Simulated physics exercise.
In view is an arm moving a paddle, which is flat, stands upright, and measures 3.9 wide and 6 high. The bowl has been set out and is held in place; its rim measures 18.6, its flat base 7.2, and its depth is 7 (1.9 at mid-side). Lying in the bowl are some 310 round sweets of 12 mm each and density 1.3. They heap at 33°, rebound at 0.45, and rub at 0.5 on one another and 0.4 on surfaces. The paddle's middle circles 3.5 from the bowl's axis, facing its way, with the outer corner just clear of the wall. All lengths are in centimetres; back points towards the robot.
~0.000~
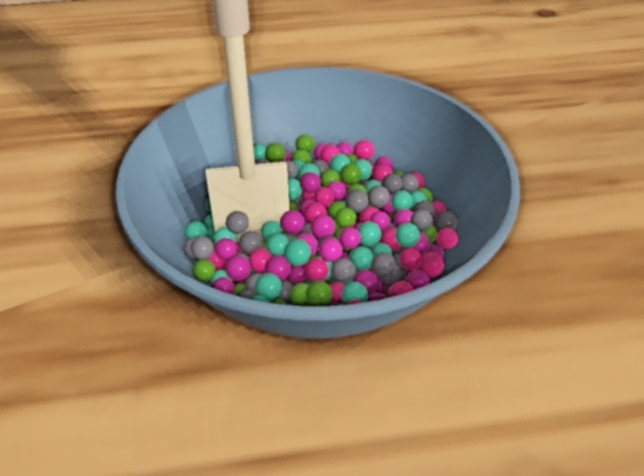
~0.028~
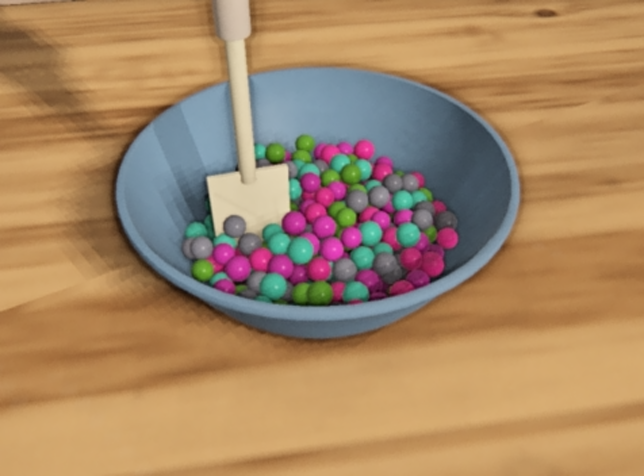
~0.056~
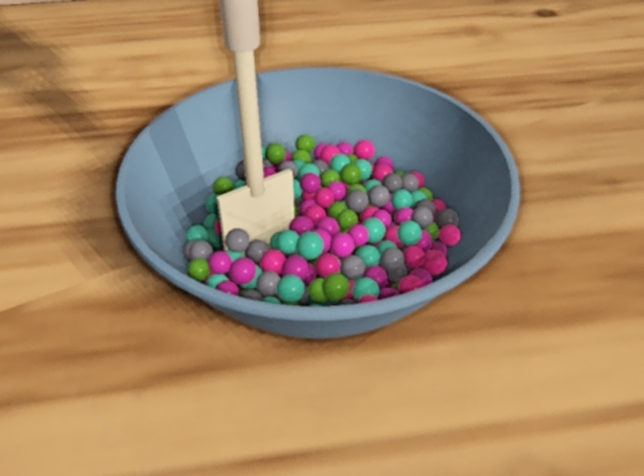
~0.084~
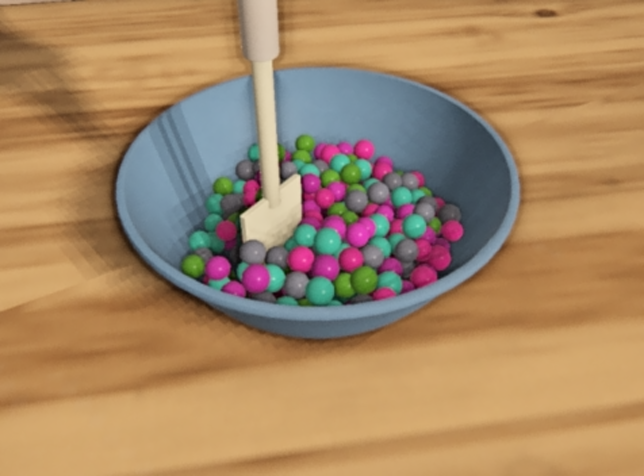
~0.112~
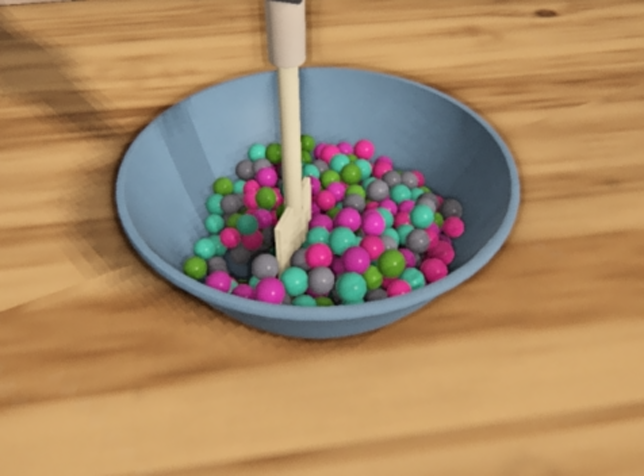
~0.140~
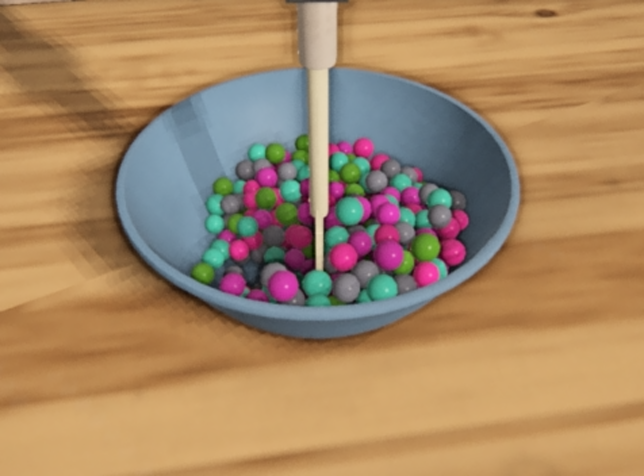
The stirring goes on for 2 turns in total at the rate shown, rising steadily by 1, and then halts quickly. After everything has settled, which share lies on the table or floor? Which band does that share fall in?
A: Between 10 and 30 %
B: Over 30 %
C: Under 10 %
C.
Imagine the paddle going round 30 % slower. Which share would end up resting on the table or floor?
Near 0 in a hundred, it would be.
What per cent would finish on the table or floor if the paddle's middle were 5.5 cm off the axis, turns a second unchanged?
That would come to roughly 10 percent.
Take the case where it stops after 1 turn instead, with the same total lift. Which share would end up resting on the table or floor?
Close to 5 in a hundred.
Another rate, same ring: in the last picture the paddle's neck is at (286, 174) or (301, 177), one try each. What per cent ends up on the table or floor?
First try: About 0 %; second try: About 5 %.
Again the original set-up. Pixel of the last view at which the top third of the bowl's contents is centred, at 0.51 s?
(218, 183), roughly.
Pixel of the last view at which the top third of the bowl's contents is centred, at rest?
I'd put it at about (236, 235).
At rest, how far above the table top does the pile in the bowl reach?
Height: Roughly 7.0 cm.
After 0.51 s, 332° round, highest piece 8 above the table; 297 in the bowl, 11 on the table or floor.
After 0.87 s, 221° round, highest piece 8 above the table; 292 in the bowl, 14 on the table or floor, 2 in flight or on the tool.
After 1.25 s, 0° round, highest piece 7 above the table; 288 in the bowl, 19 on the table or floor, 1 in flight or on the tool.
After 1.95 s, 0° round, highest piece 7 above the table; 288 in the bowl, 20 on the table or floor.
At rest, 288 in the bowl, 20 on the table or floor. That is 6 % on the table or floor.
